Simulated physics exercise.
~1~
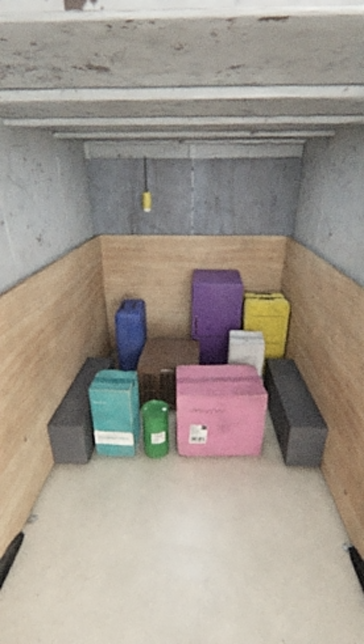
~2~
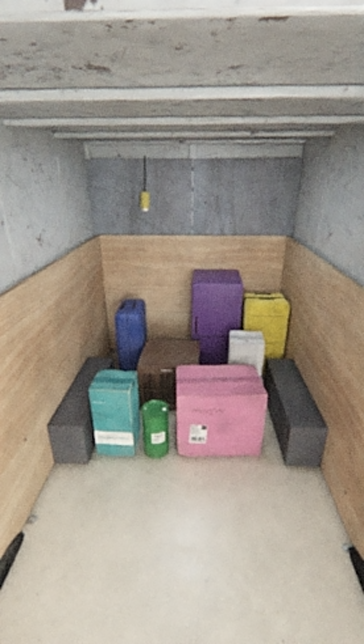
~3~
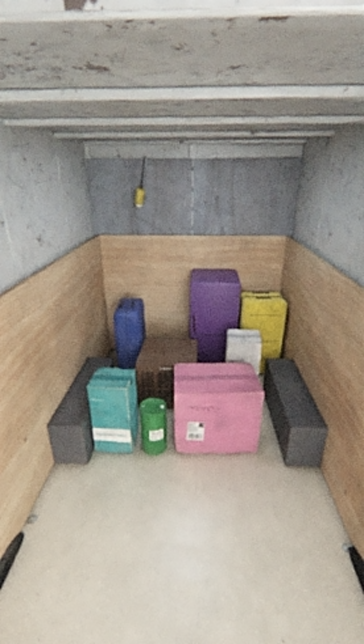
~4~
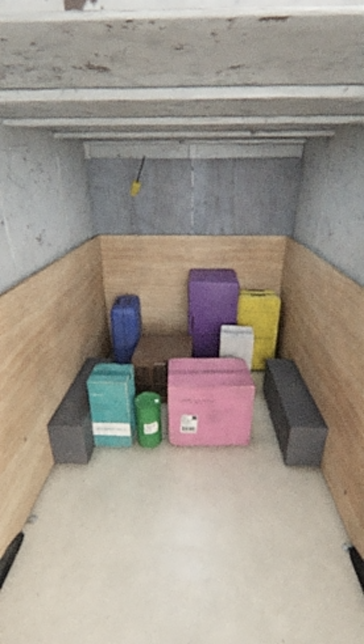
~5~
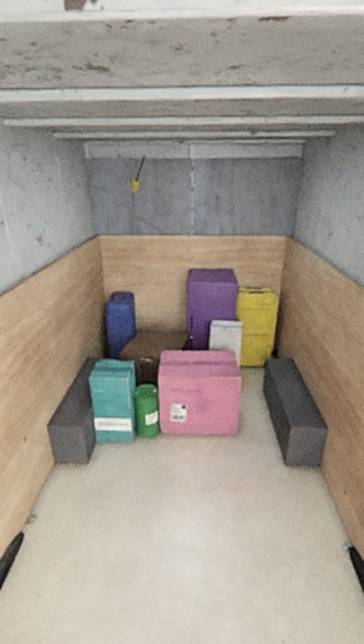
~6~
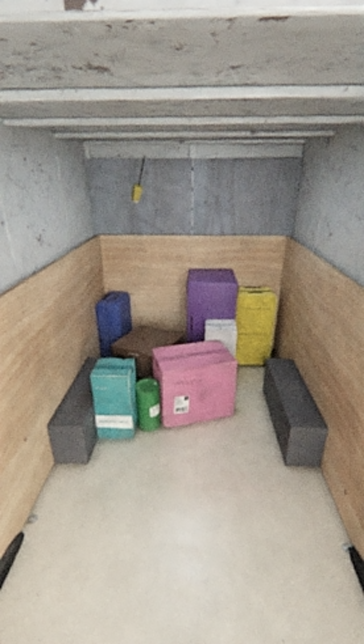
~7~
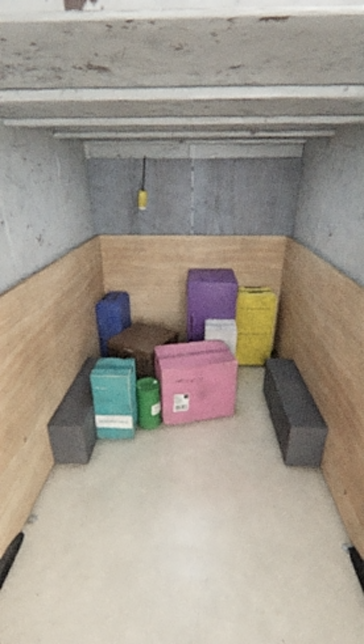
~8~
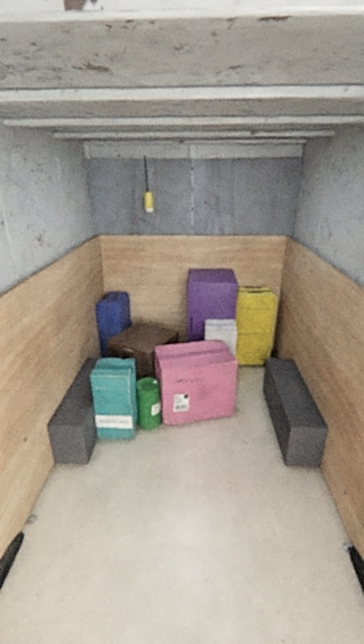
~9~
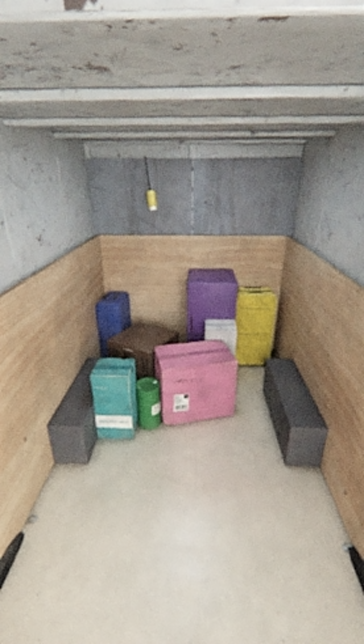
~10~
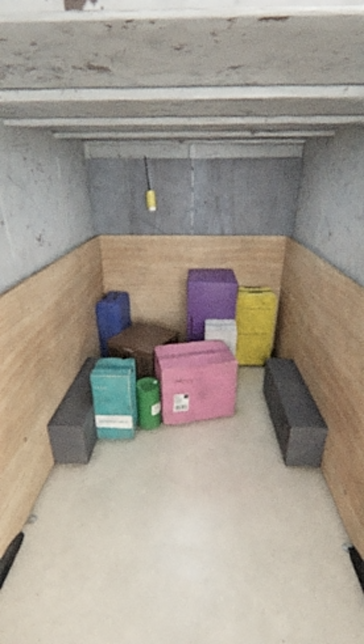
The load bay of a moving van is seen from behind, looking towards the front wall, with grey wheel boxes on either side and a yellow lamp hanging from a cord. A blue case, brown chest, purple appliance, white box and yellow case stand at the back, behind a turquoise box, green canister and pink box. At first the load stays put, then the lamp swings left as the load slides forwards and somewhat left. The pink box turns slightly as it shifts. Everything settles upright, closer to the front wall, while the lamp swings back to the right.
